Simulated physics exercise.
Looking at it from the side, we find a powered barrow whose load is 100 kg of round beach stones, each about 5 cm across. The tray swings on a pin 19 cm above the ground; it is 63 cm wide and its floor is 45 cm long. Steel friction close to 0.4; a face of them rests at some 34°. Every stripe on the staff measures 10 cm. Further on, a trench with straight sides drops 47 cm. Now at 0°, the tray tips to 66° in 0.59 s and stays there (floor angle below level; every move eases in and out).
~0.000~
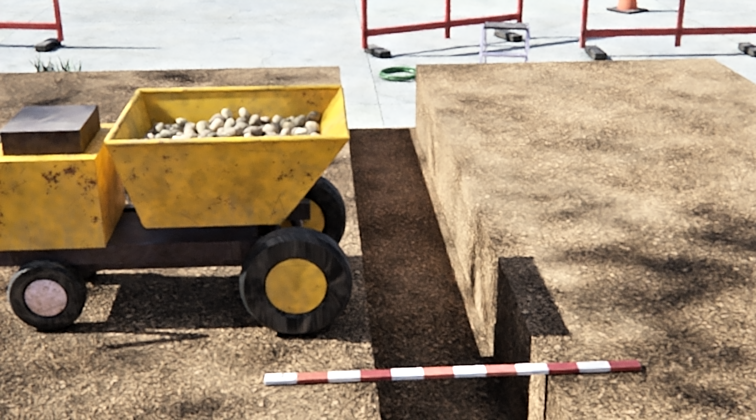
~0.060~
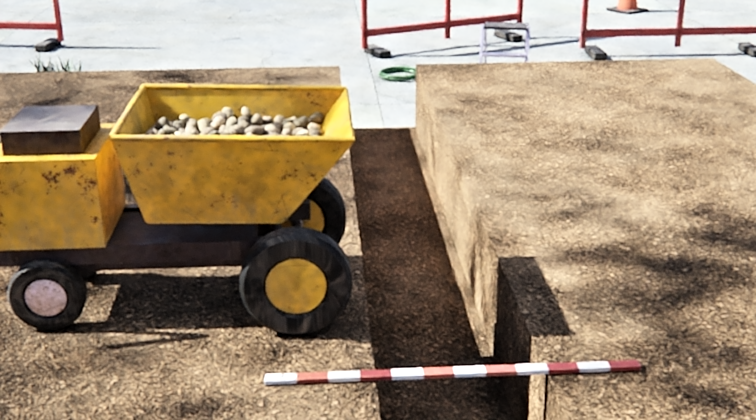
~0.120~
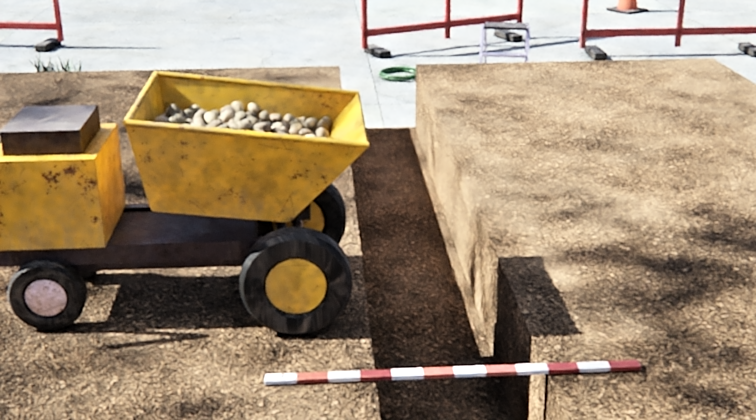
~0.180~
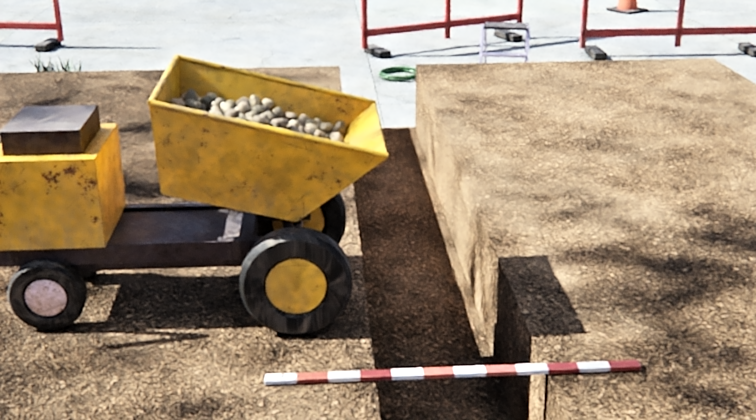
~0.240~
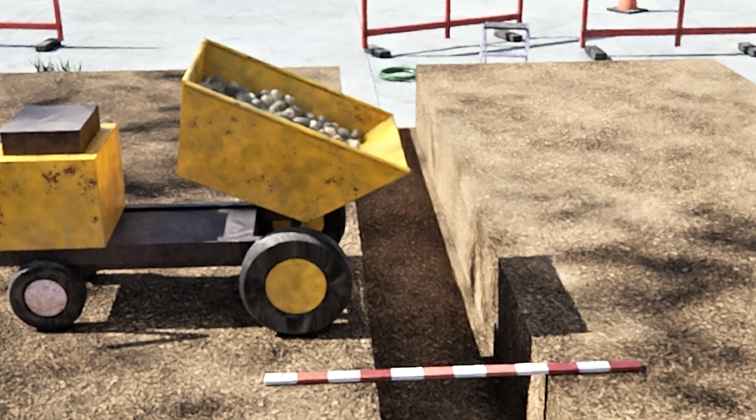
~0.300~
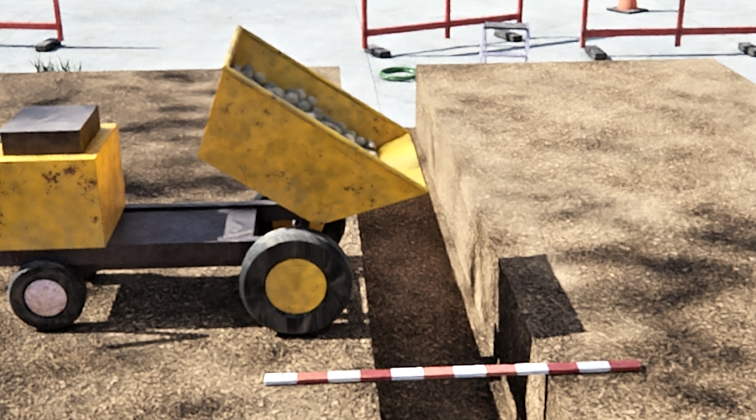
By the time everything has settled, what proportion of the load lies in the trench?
About 60 percent of the load.
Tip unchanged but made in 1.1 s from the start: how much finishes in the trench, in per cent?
My guess is near 75 percent.
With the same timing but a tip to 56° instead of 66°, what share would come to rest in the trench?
In that case around 35 percent.
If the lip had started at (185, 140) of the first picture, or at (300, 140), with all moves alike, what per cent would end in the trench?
The first start gives about 75 per cent, the second about 90.
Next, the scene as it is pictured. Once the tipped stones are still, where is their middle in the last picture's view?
Around (496, 372).
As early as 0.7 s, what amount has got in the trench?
Roughly 15 percent of the load.
After 0.4 s the floor is at 55°; 100 % in the tray; the foremost stones are at (414, 209).
After 0.7 s the floor is at 66°; 84 % in the tray, 15 % in the trench, 1 % past the trench; the foremost stones are at (522, 261).
After 1.0 s the floor is at 66°; 33 % in the tray, 28 % in the trench, 39 % past the trench; the foremost stones are at (707, 280).
After 3.0 s the floor is at 66°; 0 % in the tray, 60 % in the trench, 40 % past the trench; the foremost stones are past the picture's edge.
